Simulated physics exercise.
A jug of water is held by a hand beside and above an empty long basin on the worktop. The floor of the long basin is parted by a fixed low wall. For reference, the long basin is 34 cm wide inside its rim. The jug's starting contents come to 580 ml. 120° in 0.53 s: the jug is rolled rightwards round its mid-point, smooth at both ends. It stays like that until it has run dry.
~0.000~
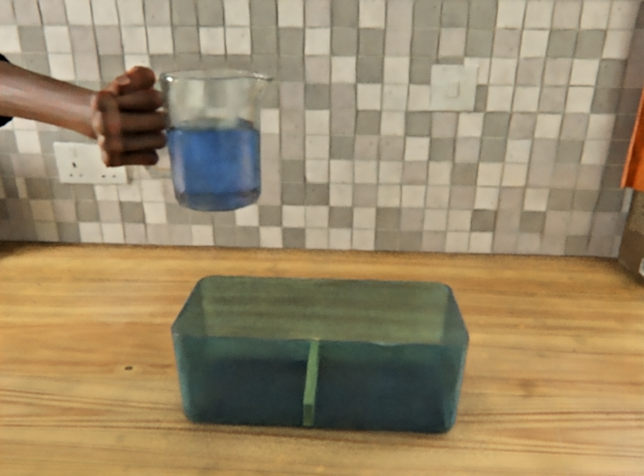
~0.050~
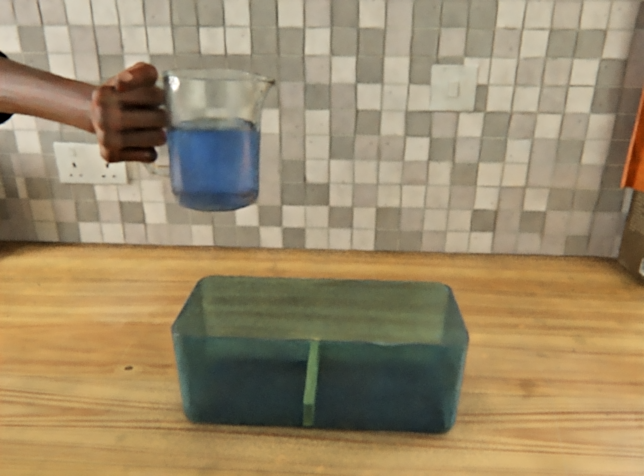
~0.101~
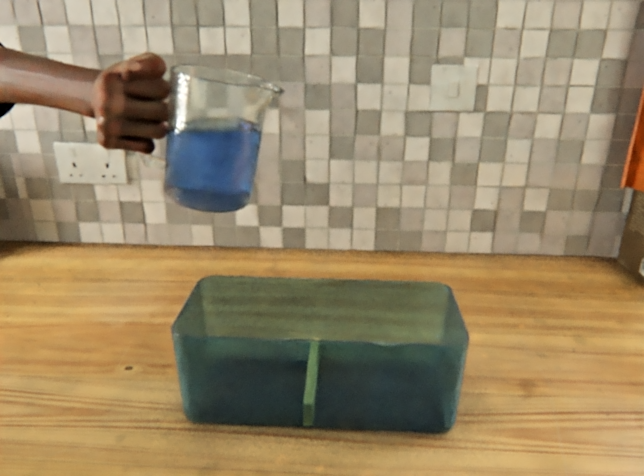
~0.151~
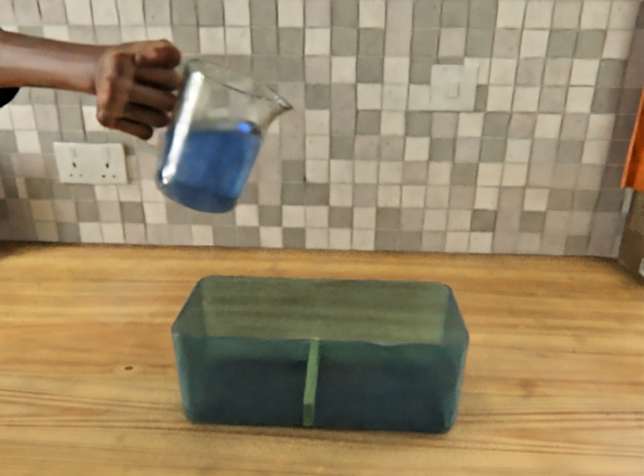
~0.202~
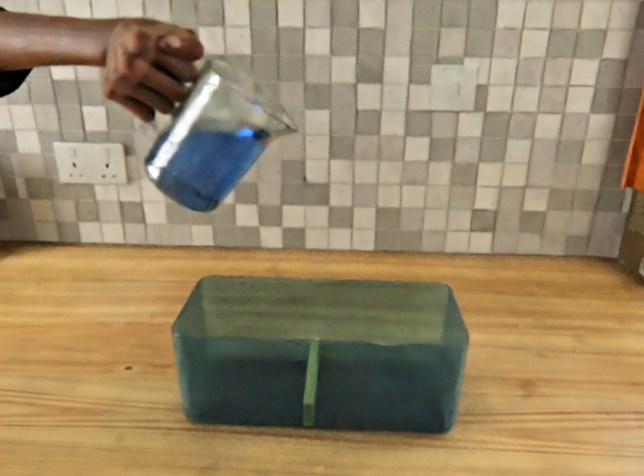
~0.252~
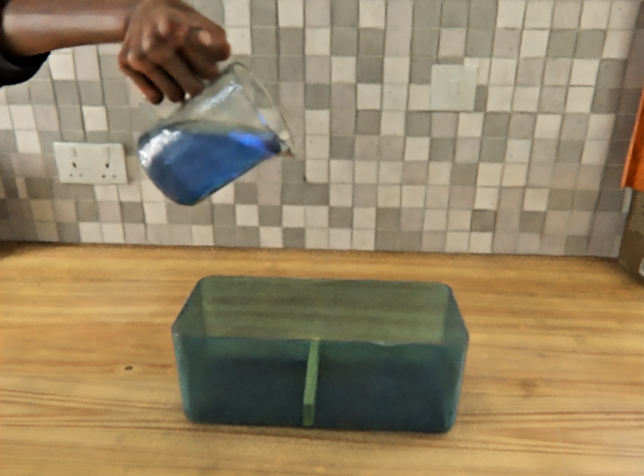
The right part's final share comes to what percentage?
It comes to roughly 86 %.
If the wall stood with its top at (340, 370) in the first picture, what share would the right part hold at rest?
That would be about 35 in a hundred, I'd say.
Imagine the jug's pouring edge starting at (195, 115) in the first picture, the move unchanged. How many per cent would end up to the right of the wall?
In that case roughly 10 per cent.
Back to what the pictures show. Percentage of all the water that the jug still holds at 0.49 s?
Roughly 52 percent.
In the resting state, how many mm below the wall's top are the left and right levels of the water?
Left 32 mm, right 14 mm.
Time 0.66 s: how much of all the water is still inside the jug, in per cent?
I reckon near 7 per cent still sits there.
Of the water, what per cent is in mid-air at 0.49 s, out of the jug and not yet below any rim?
Roughly 40 percent.
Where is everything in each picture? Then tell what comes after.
In the first picture, it leans 0°; its right rim is at (274, 77); the water meets the walls at (173, 123) and (257, 125); the long basin's rim runs from (187, 304) to (459, 312); the wall's top is at (312, 369).
In the second picture, it leans 3°; its right rim is at (276, 80); the water meets the walls at (173, 124) and (258, 125).
In the third picture, it leans 10°; its right rim is at (284, 90); the water meets the walls at (174, 125) and (260, 125).
In the fourth picture, it leans 22°; its right rim is at (293, 107); the water meets the walls at (172, 131) and (263, 127).
In the fifth picture, it leans 38°; its right rim is at (299, 130); the water meets the walls at (159, 142) and (271, 131).
In the sixth picture, it leans 55°; its right rim is at (298, 156); the water meets the walls at (149, 130) and (280, 141).
By 0.49 s the tilt is 118° and 52 per cent is still to pour, 0 is left of the wall and 8 right of it.
By 0.66 s the tilt is 120° and 7 per cent is still to pour, 5 is left of the wall and 67 right of it.
By 0.84 s the tilt is 120° and 0 per cent is still to pour, 6 is left of the wall and 85 right of it.
By 1.03 s the tilt is 120° and 0 per cent is still to pour, 9 is left of the wall and 86 right of it.
At rest 10 per cent lies left of the wall, 86 right of it and 5 outside.
